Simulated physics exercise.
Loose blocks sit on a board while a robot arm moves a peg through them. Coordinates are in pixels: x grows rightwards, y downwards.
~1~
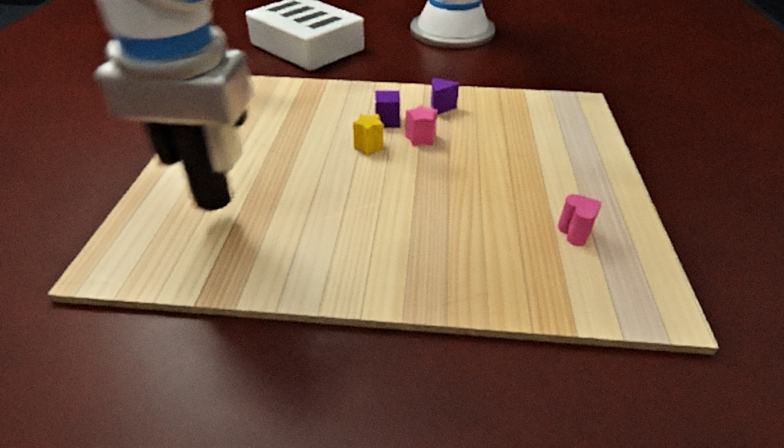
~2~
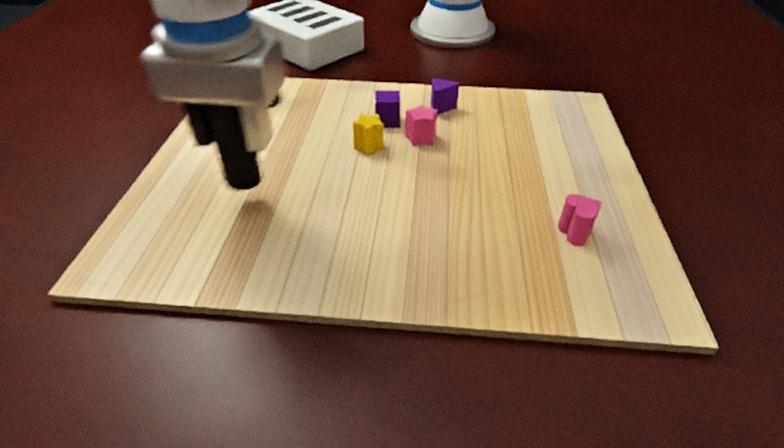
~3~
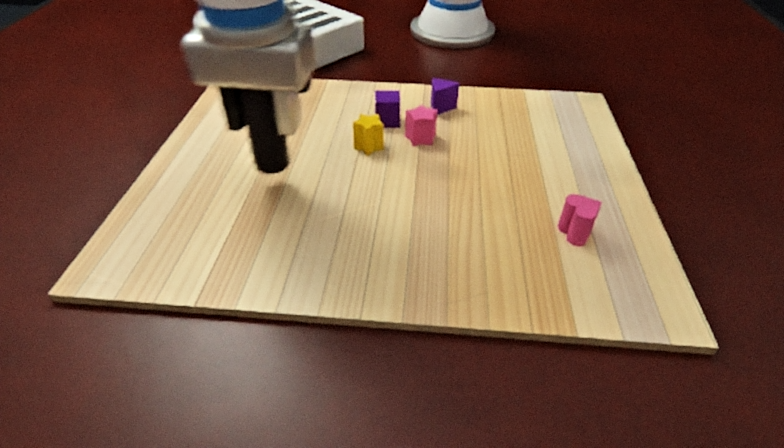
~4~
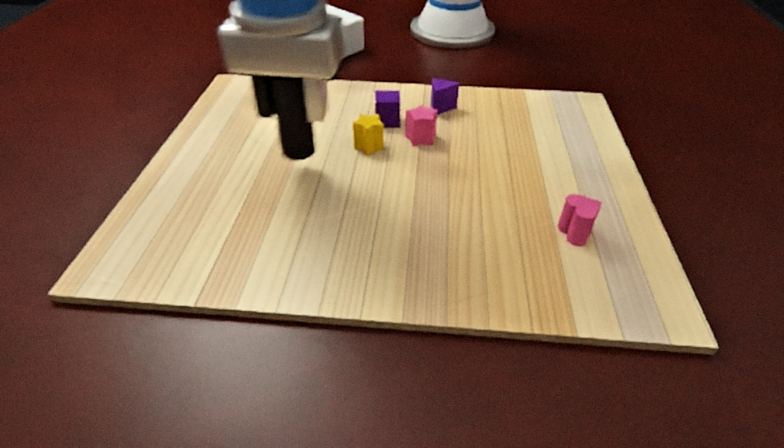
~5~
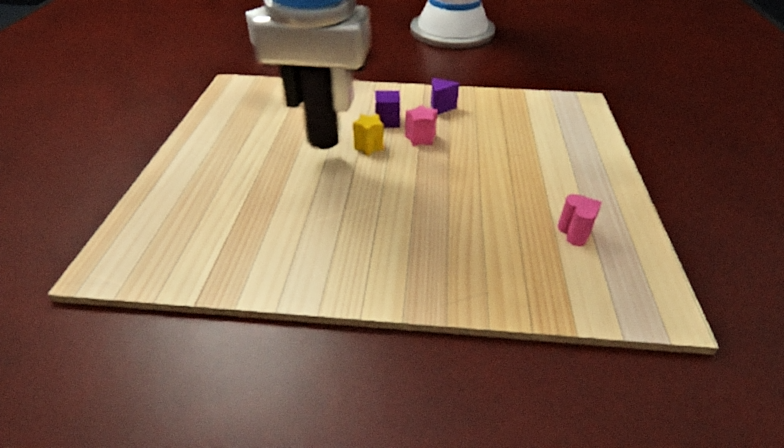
A robot arm with a black peg hangs over a pale striped wooden board on a dark red surface, seen from above at an angle by a still camera. Near the board's far edge sit a yellow block, a pink block and two purple blocks, with another pink block alone at the right. The peg moves steadily rightward and away from the viewer, nearing the yellow block, while every block stays still.
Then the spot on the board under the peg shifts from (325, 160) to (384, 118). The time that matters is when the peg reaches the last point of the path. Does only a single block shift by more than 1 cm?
No, that is not how it ends up.
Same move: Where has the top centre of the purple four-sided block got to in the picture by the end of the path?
It sits at (411, 85).
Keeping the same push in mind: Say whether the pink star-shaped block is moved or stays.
It keeps its position.
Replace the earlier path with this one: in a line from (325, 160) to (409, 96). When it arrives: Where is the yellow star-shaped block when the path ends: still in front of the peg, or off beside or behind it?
It escapes to one side.
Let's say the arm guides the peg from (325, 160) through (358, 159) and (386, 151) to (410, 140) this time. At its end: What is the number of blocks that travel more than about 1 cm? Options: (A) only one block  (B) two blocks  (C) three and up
(C)
On the path given first. One third of the way, peg (345, 126); yellow star-shaped block (377, 118), turned 25° clockwise.
Two thirds of the way, peg (365, 113); yellow star-shaped block (384, 114), turned 95° clockwise; purple four-sided block (390, 95).
At the end, peg (384, 100); yellow star-shaped block (385, 114), turned 100° clockwise; purple four-sided block (411, 85), turned 20° clockwise; pink star-shaped block still.
